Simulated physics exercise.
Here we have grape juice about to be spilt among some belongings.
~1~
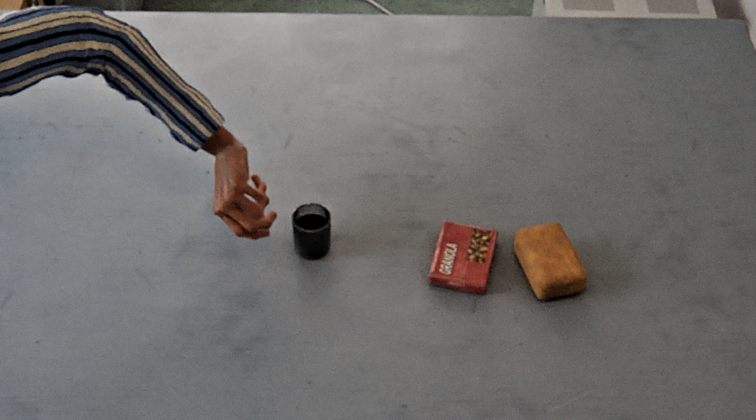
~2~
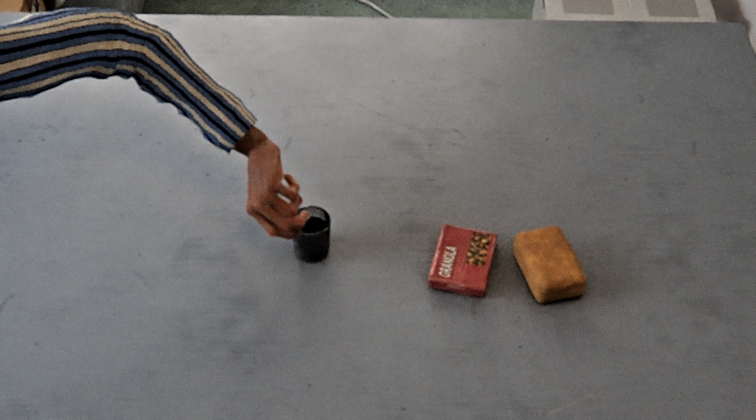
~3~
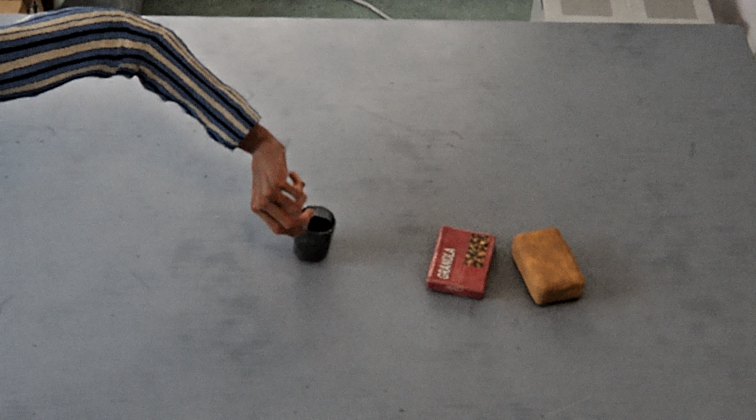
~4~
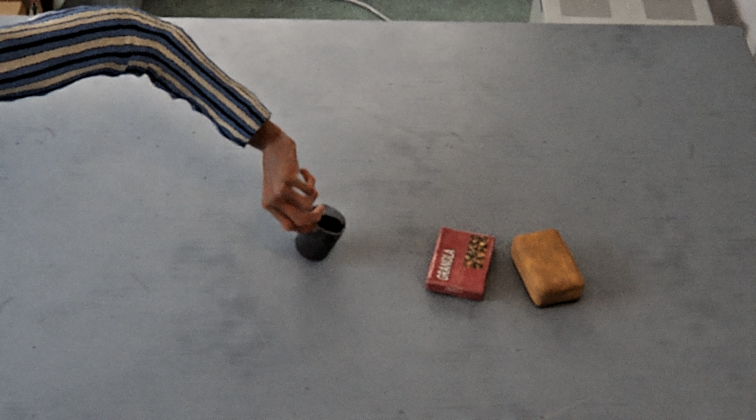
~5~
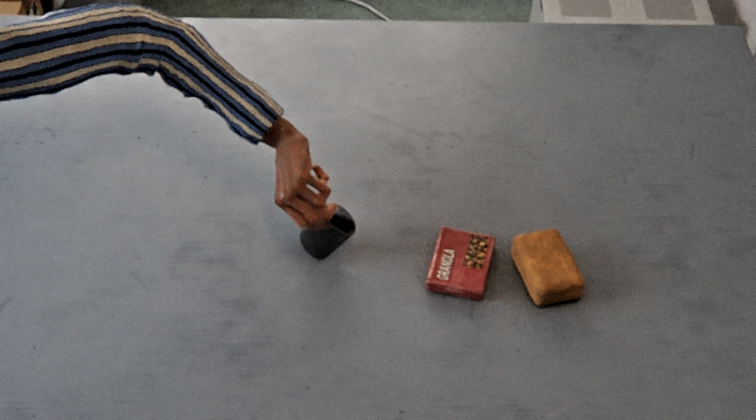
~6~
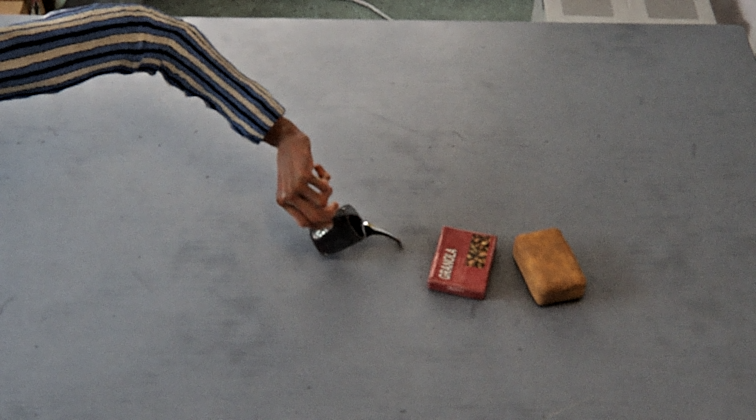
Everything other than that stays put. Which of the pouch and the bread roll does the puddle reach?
The spill leaves the pouch wet and the bread roll dry.
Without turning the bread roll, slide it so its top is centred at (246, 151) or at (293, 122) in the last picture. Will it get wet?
Option one leaves it free of the spill; option two leaves it free of the spill.
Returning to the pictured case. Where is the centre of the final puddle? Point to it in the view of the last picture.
(456, 216).
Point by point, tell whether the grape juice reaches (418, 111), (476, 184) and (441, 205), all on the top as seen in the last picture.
In the order listed they come out never touched, caught by it, caught by it.
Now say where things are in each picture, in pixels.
In the first frame, it stands upright; small glass (312, 231) about two thirds full; pouch (464, 252); bread roll (552, 250).
In the second frame, it is being nudged; small glass about two thirds full, surface at (312, 230).
In the third frame, it is being nudged; small glass (314, 233) about two thirds full; bread roll (549, 255).
In the fourth frame, it is being nudged; small glass (321, 232) tipped 25°; pouch (462, 258).
In the fifth frame, it is being nudged; small glass (329, 231) tipped 40°.
In the sixth frame, it is falling; small glass (339, 231) tipped 55°; pouch (464, 257); bread roll (551, 256).
Next, the puddle covers about as much as a saucer; the pouch is in it; the bread roll is clear of it.
After that, the puddle covers about as much as a plate; the pouch is in it; the bread roll is clear of it.
Finally, the puddle covers about as much as a plate; the pouch is in it; the bread roll is clear of it.
